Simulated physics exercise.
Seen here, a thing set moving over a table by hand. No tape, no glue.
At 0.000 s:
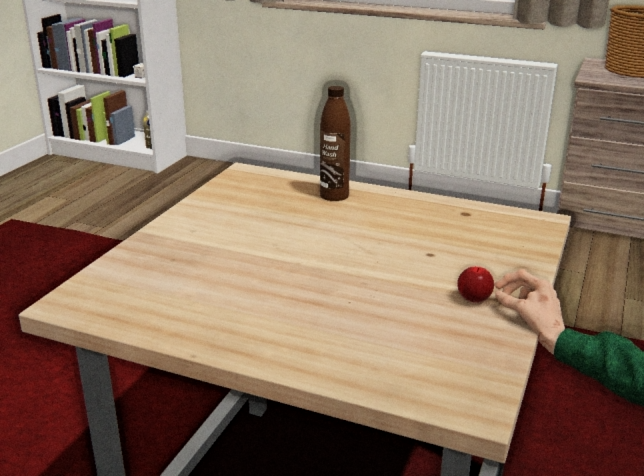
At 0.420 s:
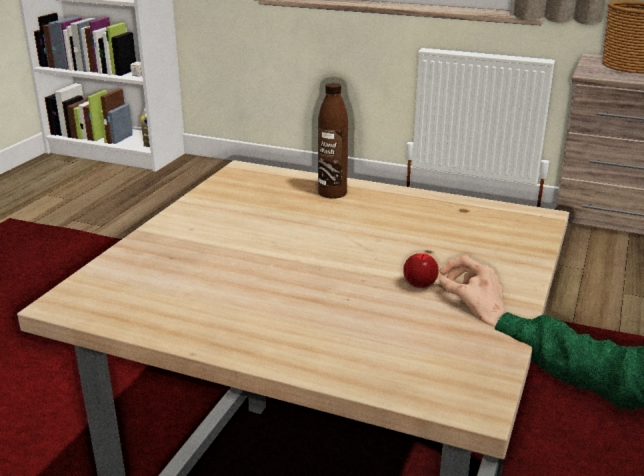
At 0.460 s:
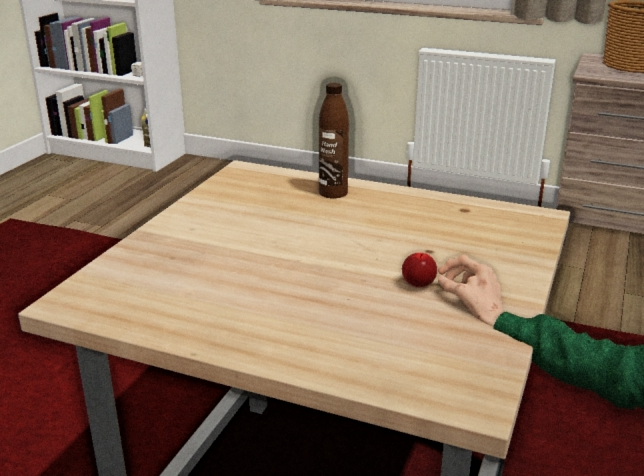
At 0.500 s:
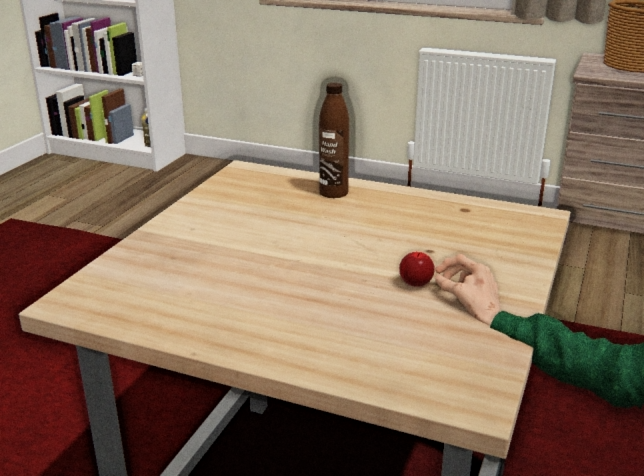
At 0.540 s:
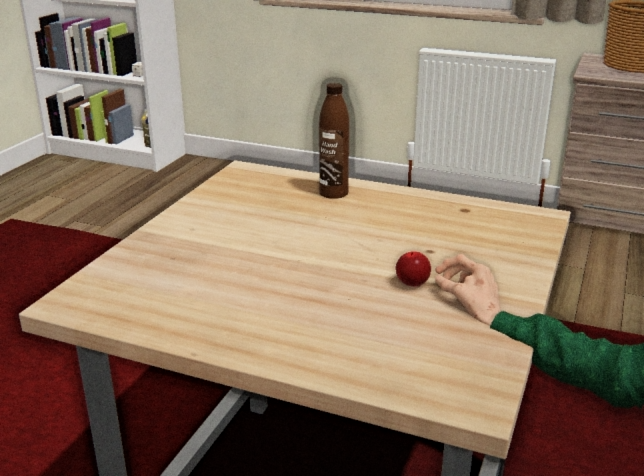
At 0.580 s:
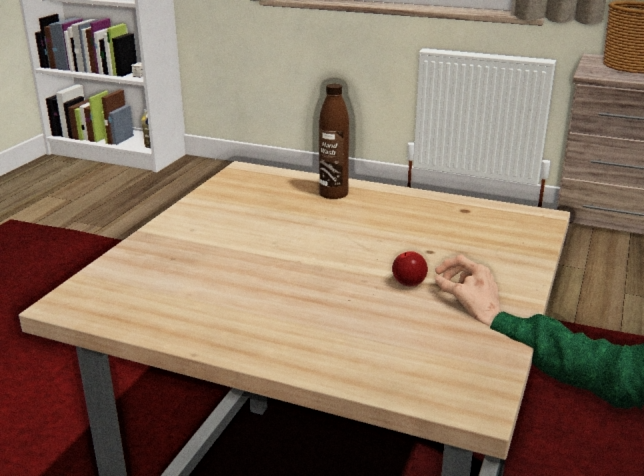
A hand moves a red apple left across the table, and it rolls slightly away.
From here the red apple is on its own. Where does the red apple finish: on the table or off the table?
The red apple stays on the table.
After 0.78 s, red apple rolled about its own width near (395, 266).
After 0.98 s, red apple rolled about its own width near (384, 264).
After 1.38 s, red apple rolled about its own width near (369, 261).
At rest (2.0 s), moved from the start, red apple. Seen from the same camera at the end, red apple near (365, 260).
